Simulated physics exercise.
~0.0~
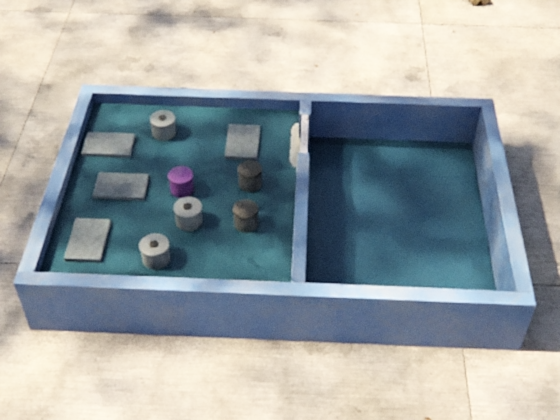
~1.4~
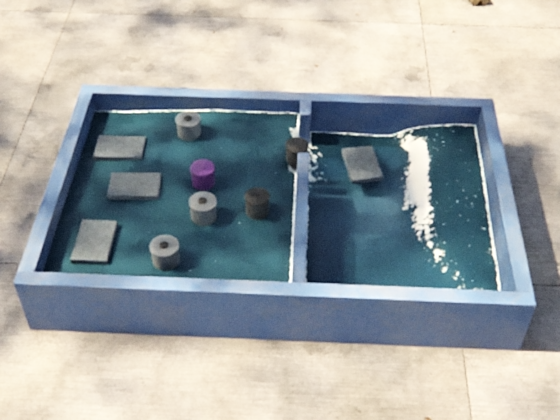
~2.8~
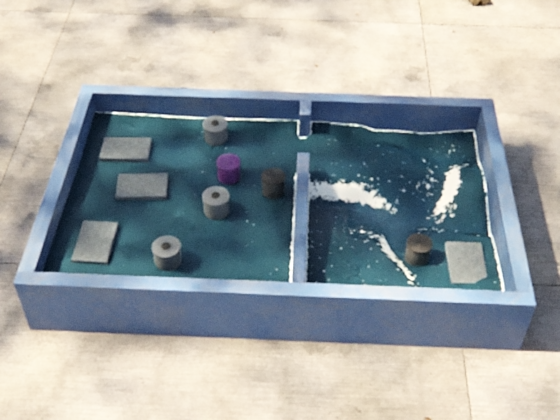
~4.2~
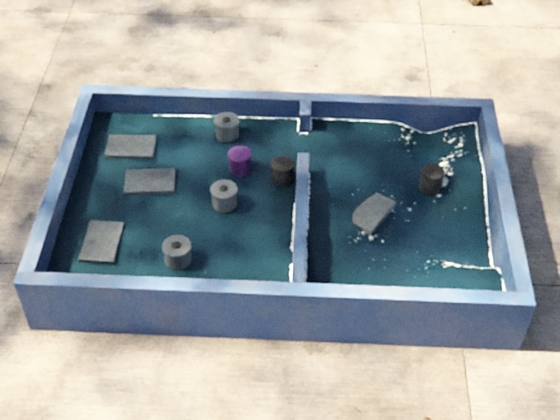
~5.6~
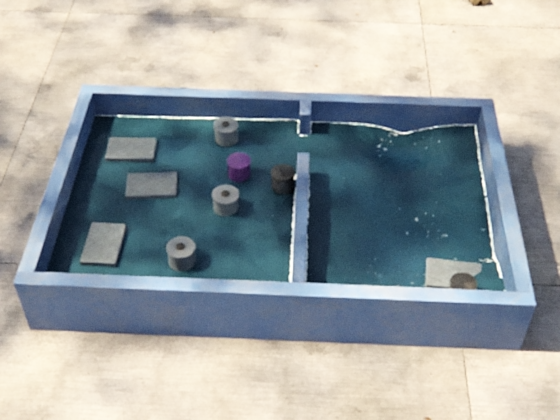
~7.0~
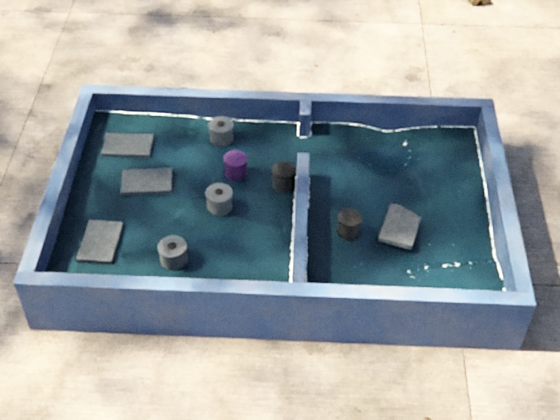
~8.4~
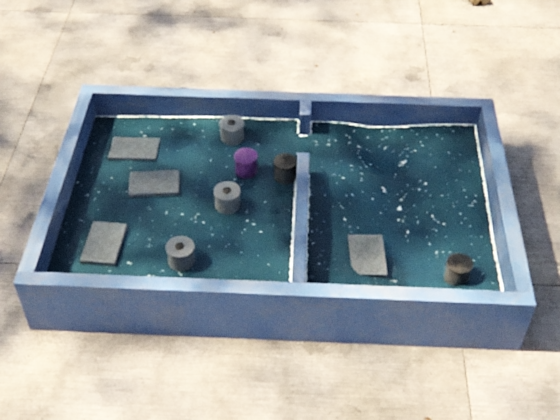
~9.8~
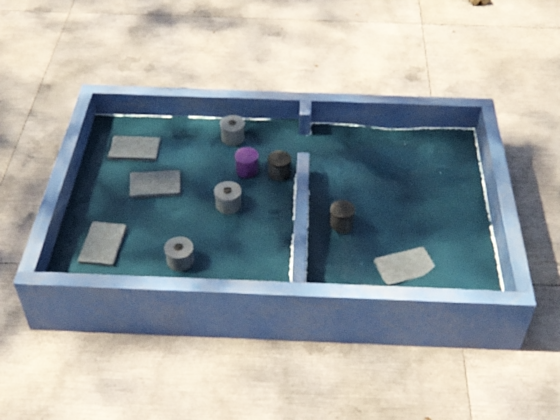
In a blue-walled double basin on sunlit pavement, flat grey slabs and round tubs, one of them purple, sit in the left half beside a gap in the dividing wall. Water pours through the gap into the right half, carrying a pale slab across in a burst of foam. A dark brown tub follows it through, while the purple tub and the others drift a little rightward. The slab and brown tub swirl around the right side as the foam thins and the water calms. Finally, both remain there, and the purple tub floats left of the divider.
